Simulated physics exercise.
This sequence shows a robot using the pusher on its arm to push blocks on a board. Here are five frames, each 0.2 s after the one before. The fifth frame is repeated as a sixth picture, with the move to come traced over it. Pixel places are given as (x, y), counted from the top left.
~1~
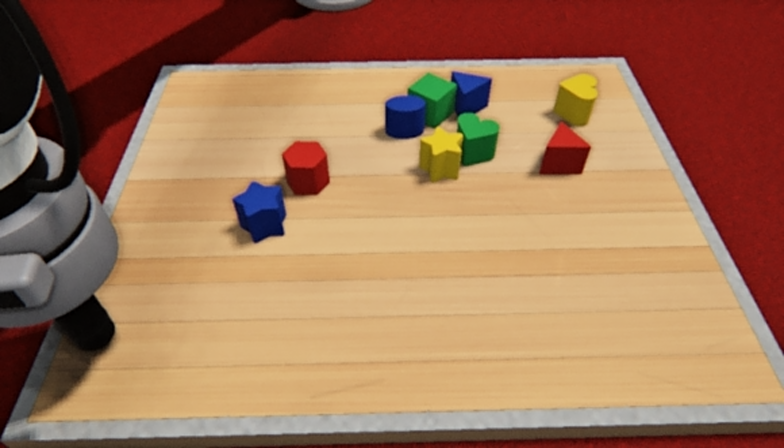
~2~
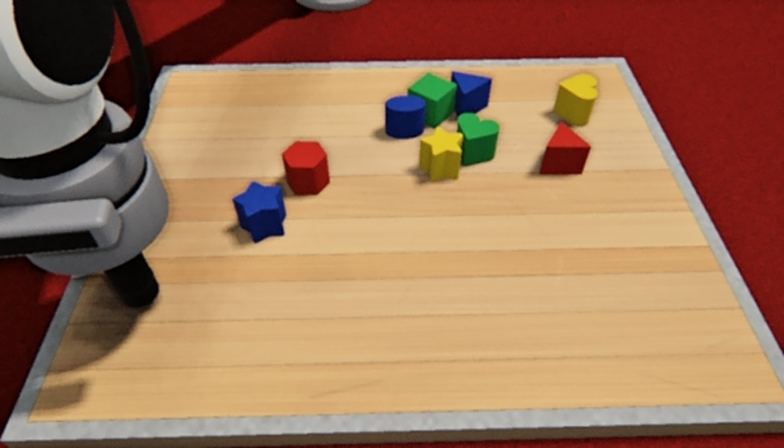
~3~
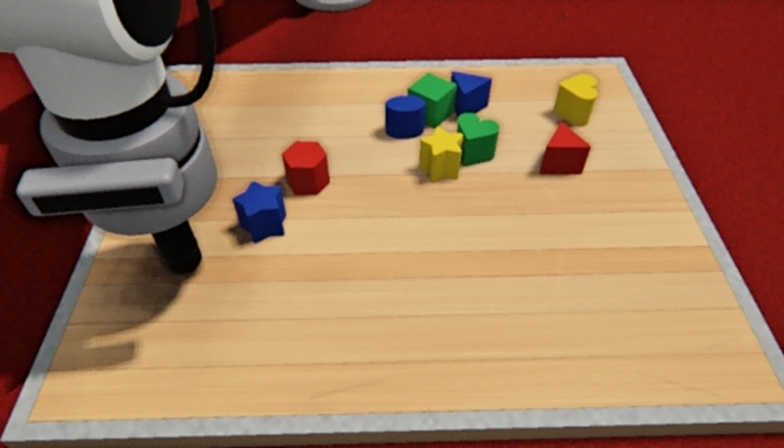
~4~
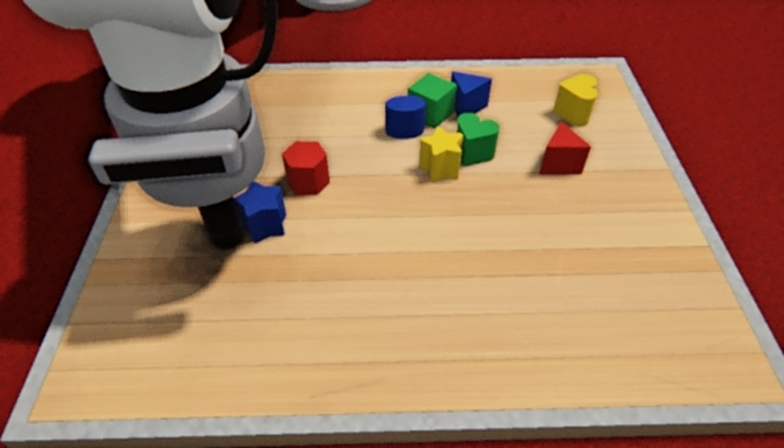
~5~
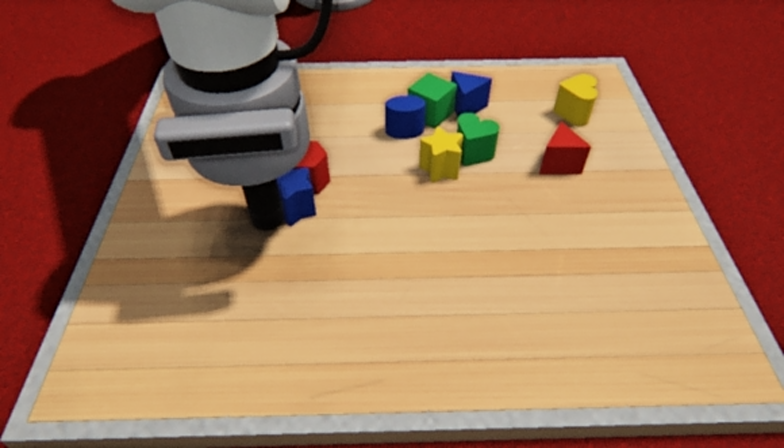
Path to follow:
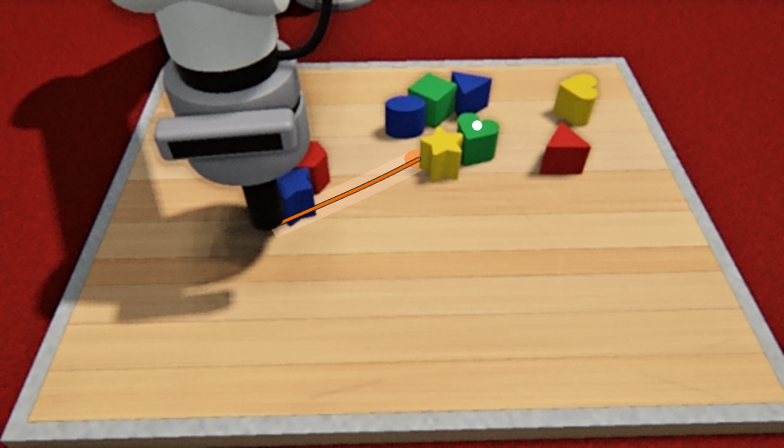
A light wooden board with a grey border rests on a red surface, seen from above at an angle by a still camera. A blue star and red hexagon sit left of centre, with blue, green, yellow and red blocks toward the upper right. From the left, a white-and-black robot arm moves rightward and up the board, then its black tip pushes the blue star toward the upper right, beside the hexagon.
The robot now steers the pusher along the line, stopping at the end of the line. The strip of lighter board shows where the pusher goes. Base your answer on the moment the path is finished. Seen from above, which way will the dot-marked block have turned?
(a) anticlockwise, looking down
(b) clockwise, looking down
Answer: A.
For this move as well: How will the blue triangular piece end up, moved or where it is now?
Stays where it is.
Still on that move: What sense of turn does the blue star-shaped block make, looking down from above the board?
It swings round anticlockwise.
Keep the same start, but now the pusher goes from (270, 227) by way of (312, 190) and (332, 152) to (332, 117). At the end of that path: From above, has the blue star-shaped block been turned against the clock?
No.
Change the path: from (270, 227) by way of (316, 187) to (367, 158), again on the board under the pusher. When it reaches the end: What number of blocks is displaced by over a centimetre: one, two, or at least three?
Shifted over 1 cm: Two.
Drawn move, straight from (270, 227) to (419, 159); the dot is on the green heart.
The first path, step by step. One third of the way, pusher (325, 195); blue star-shaped block (343, 155), turned 15° anticlockwise; red hexagon (325, 131), turned 70° anticlockwise.
Two thirds of the way, pusher (375, 173); blue star-shaped block (375, 132), turned 40° anticlockwise; red hexagon (328, 126), turned 100° anticlockwise.
At the end, pusher (419, 151); blue star-shaped block (383, 122), turned 85° anticlockwise; red hexagon (328, 126), turned 100° anticlockwise; yellow star-shaped block (456, 140), turned 25° clockwise; blue triangular piece still; green heart (482, 125), turned 20° anticlockwise.
